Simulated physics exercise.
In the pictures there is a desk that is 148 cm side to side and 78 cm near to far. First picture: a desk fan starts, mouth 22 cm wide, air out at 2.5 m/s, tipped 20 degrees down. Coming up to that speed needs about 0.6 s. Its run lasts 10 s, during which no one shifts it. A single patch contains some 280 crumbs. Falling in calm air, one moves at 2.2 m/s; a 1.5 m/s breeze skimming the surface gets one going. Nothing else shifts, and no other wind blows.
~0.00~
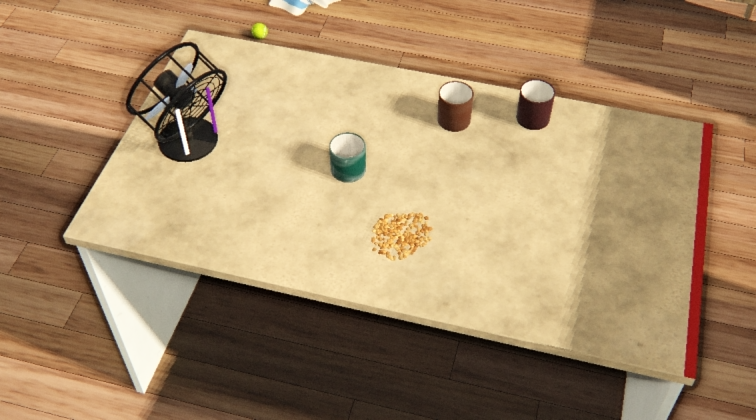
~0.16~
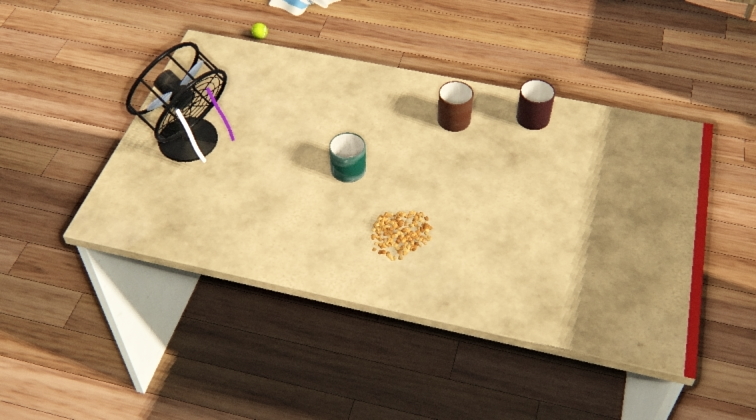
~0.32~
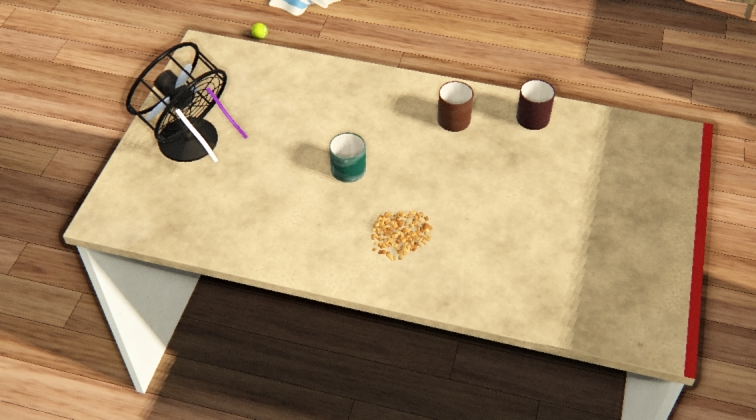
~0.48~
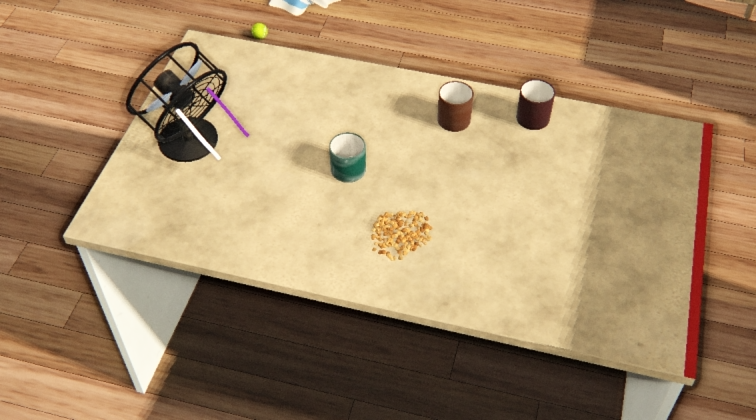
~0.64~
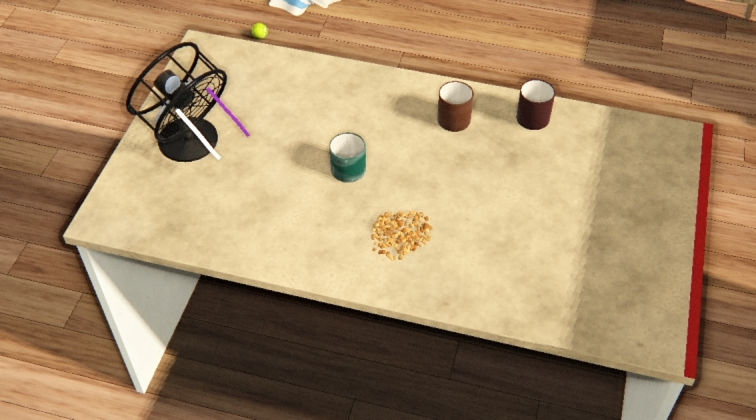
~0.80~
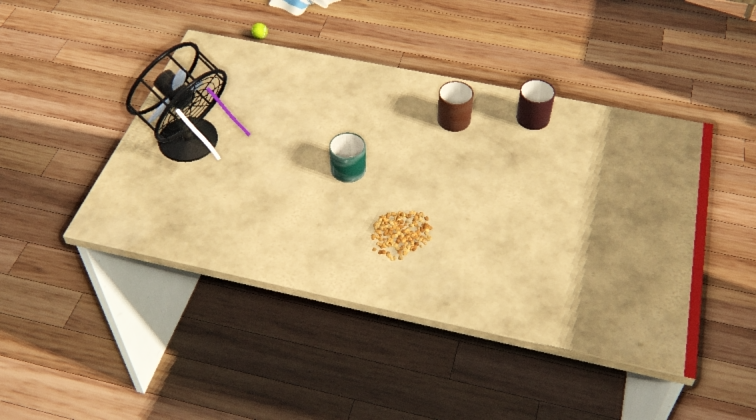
A white ribbon and a purple ribbon on a black desk fan swing outward from hanging down to slanting toward the lower right, then stay nearly steady while the blades turn. Seen from above at an angle, a beige desk with a red right edge stands on a wooden floor. A teal mug, two brownish mugs and a patch of golden crumbs stay still, as does the camera.
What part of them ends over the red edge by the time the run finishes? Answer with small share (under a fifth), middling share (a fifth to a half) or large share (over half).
A large share.
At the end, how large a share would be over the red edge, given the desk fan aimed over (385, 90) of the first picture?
Result: Approx. 0 percent.
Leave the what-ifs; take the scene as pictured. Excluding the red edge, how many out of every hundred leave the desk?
I would put it at around 20 per cent.
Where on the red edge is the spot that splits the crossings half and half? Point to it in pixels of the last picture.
I'd point to somewhere near (698, 339).
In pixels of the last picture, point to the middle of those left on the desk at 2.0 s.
Somewhere about (620, 277), I'd say.
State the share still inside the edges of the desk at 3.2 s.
Close to 20 in a hundred are still there.
After 2.0 s, 46 % are over the red edge; the middle of those still in play is near (620, 277); 60 % have settled or left.
After 3.2 s, 60 % are over the red edge; the middle of those still in play is near (628, 262); 79 % have settled or left.
After 5.5 s, 66 % are over the red edge; 86 % have settled or left.
After 10.0 s, at the end, 70 % are over the red edge.
